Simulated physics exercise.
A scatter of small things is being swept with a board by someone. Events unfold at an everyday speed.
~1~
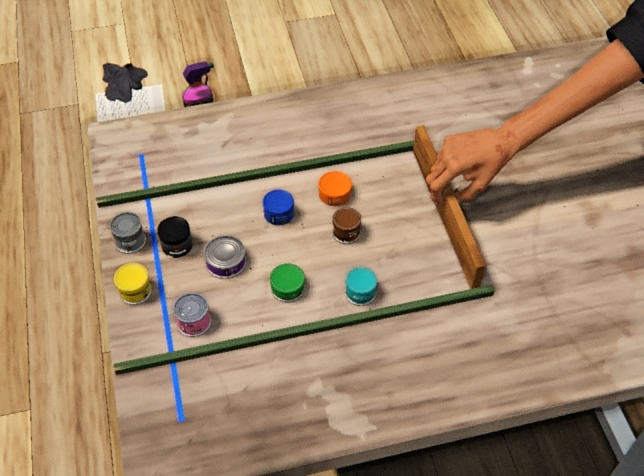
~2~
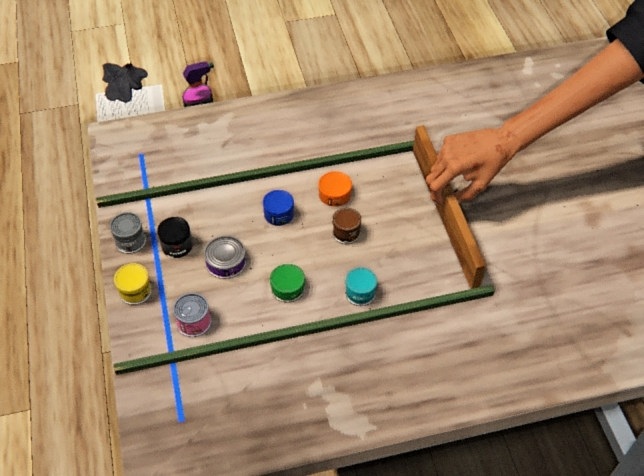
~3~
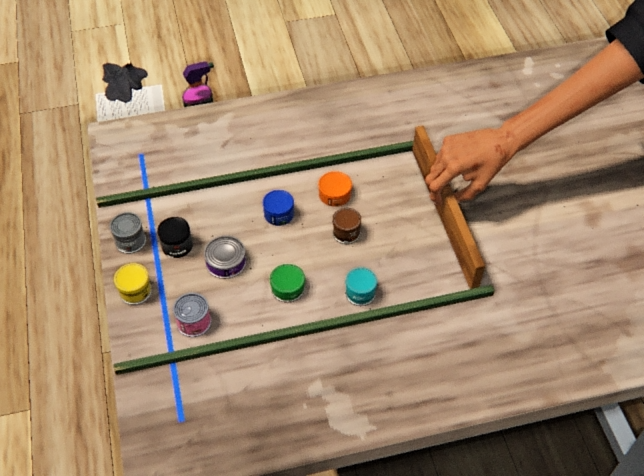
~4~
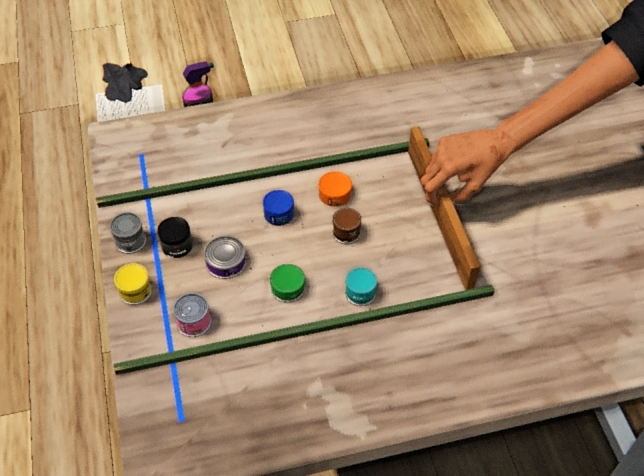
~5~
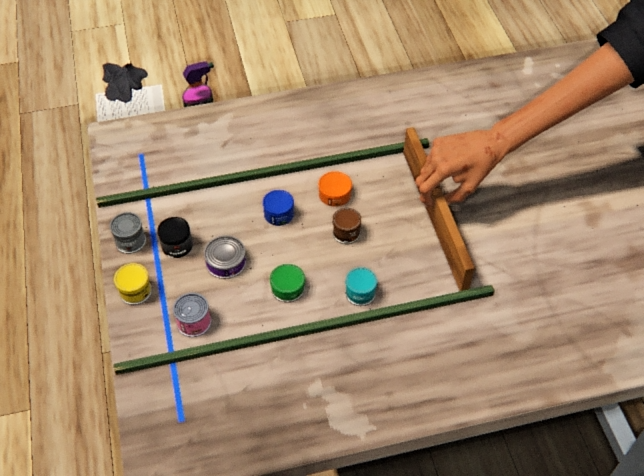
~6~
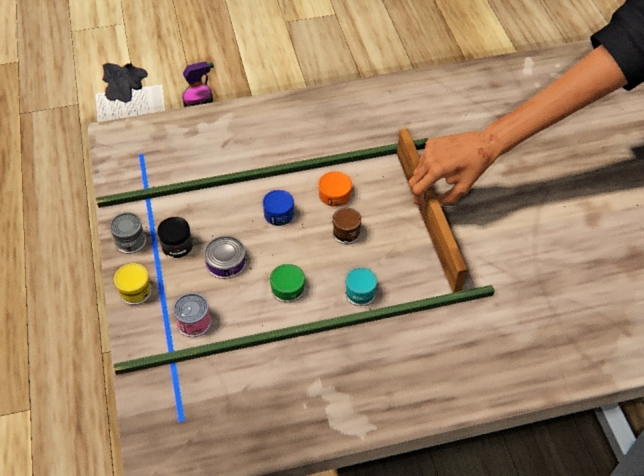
On a wooden table, a hand held a wooden board upright between two green strips, then slid it slightly left toward a scatter of small colourful pots, which stayed still near a blue line.
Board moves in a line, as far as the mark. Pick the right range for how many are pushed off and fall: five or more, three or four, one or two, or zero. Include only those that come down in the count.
The right range is one or two.
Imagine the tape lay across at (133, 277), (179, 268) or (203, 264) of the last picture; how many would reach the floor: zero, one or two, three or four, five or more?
For each place: 5 or more; one to two; zero.
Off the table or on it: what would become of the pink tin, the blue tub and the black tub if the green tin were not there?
Pink tin: Still there. Blue tub: Still there. Black tub: Still there.
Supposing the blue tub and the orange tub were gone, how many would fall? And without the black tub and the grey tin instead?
First try 1, second try 1.
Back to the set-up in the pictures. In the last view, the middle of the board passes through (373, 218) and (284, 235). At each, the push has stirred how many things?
That gives 0 for the first and 5 for the second.
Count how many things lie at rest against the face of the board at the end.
Number: 5.
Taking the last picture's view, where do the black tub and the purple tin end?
(110, 260), and the other (115, 293).
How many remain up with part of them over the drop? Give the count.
I make it 4.
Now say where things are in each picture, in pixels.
The first frame shows yellow tin (133, 284); grey tin (128, 233); black tub (175, 238); board (446, 204); tape (159, 272).
The second frame shows grey tin (128, 233); brown pot (347, 226).
The third frame shows black tub (175, 238); turquoise tin (361, 287).
The fourth frame shows yellow tin (134, 284); green tin (288, 283).
The fifth frame shows grey tin (128, 233); pink tin (192, 315).
The sixth frame shows yellow tin (134, 284); grey tin (128, 233); black tub (175, 238); board (429, 207); tape (159, 272).
Soon after, none off yet; yellow tin at rest near (134, 284); grey tin at rest near (128, 233); black tub at rest near (175, 238).
By the end, the number that fall off is one or two; fallen, yellow tin.
